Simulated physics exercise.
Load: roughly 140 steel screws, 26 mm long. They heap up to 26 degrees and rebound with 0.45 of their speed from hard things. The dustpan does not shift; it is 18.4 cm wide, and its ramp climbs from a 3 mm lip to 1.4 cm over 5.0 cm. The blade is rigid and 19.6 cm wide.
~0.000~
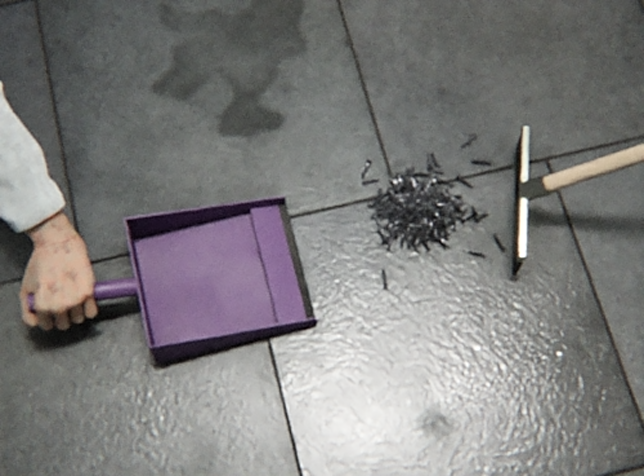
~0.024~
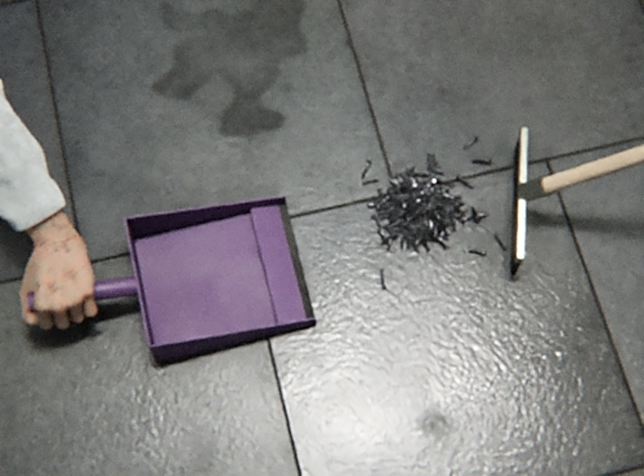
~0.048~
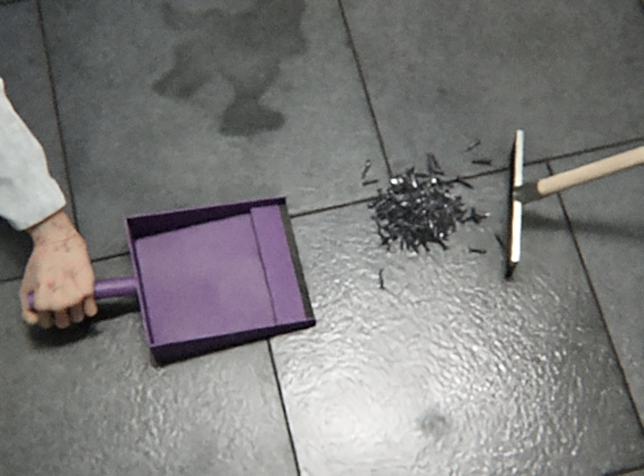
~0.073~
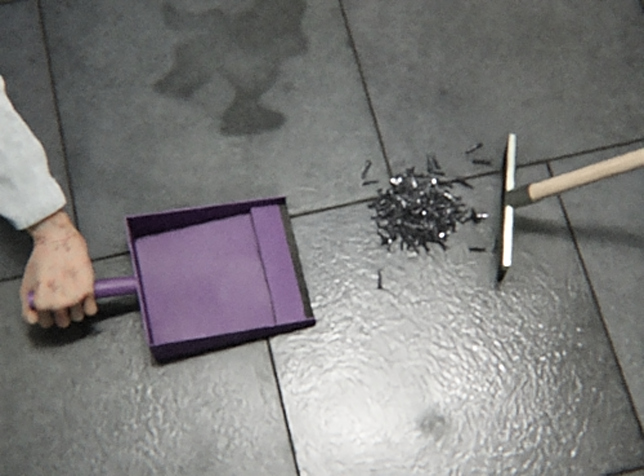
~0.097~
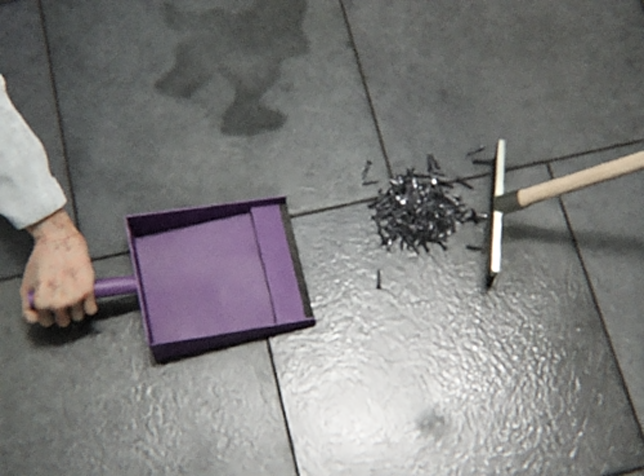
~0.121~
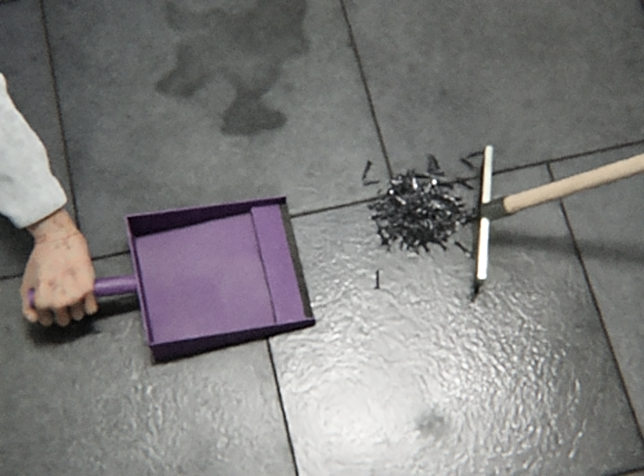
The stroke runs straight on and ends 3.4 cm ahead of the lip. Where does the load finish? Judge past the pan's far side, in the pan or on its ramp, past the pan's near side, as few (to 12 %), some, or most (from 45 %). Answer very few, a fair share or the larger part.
Far side a fair share, pan very few, near side very few.
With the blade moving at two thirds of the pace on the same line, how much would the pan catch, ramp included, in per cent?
It would be near 0 per cent.
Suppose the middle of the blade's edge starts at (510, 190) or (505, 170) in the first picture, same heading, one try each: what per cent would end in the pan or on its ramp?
Some 10 and 5 per cent.
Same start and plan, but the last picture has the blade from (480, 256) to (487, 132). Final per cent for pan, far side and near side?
Pan 5, far 55, near 0.
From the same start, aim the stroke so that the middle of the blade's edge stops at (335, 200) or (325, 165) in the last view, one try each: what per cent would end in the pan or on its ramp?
About 10 and 5 per cent.
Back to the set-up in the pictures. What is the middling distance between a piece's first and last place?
Roughly 14 cm.
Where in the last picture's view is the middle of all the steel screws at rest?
At about (323, 220).
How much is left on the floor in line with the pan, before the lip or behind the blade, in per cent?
Roughly 75 per cent.
After 0.25 s, middle of the blade 15 cm from the lip; 0 % over the lip, far side 10 %, near side 0 %.
After 0.33 s, middle of the blade 9 cm from the lip; 0 % over the lip, far side 15 %, near side 0 %.
After 0.55 s, middle of the blade 7 cm from the lip; 5 % over the lip, far side 20 %, near side 0 %.
By 1.4 s all is still; far side 20 %, pan 5 %, near side 0 %, in front of the lip or behind the blade 75 %.
